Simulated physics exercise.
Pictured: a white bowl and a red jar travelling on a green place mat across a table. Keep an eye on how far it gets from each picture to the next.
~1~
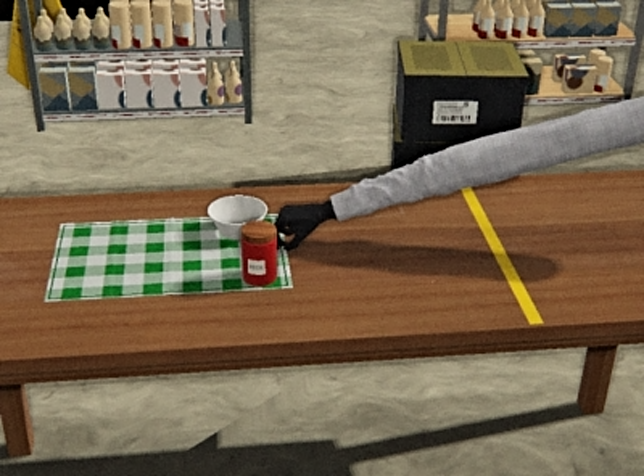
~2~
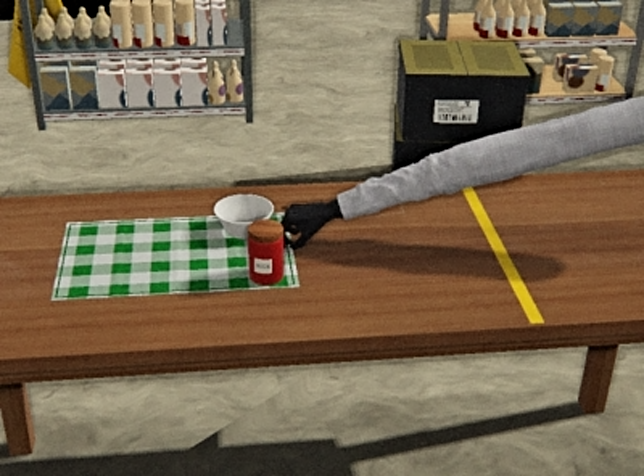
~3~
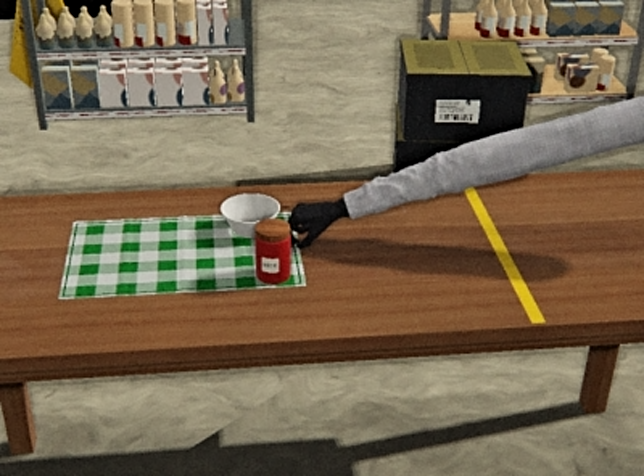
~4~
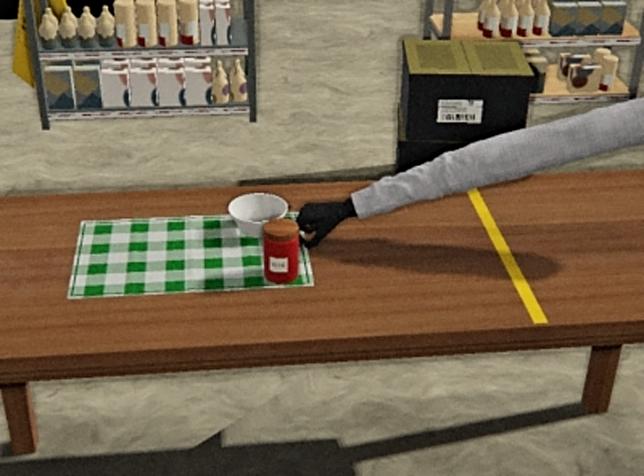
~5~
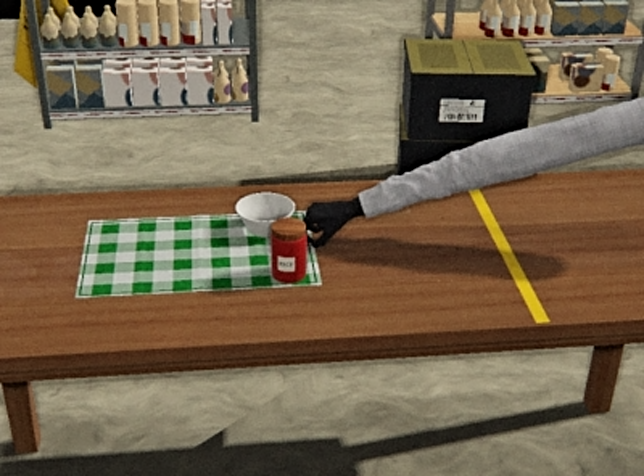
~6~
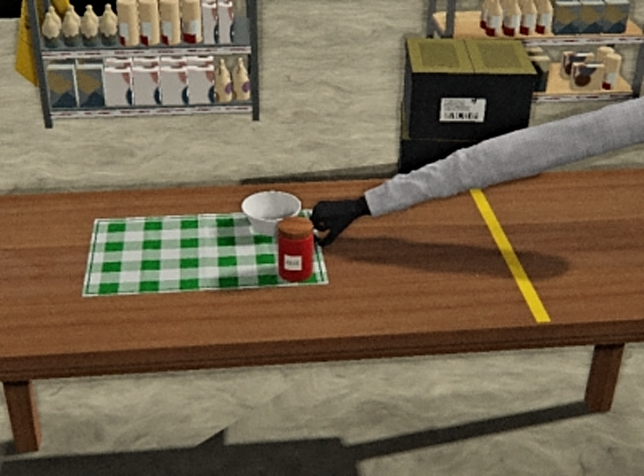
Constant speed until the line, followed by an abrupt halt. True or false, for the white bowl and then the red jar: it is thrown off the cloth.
Taking each, the white bowl: False, the red jar: False.
Then, 1.62 s past the final frame, hem at the tape; white bowl on the cloth near (441, 209); red jar on the cloth near (479, 240).
Then, 1.73 s past the final frame, hem at the tape; white bowl on the cloth near (448, 209); red jar on the cloth near (487, 240).
When it is over, hem at the tape; white bowl on the cloth near (448, 209); red jar on the cloth near (487, 240). The white bowl keeps its seat and the red jar stays on the cloth.
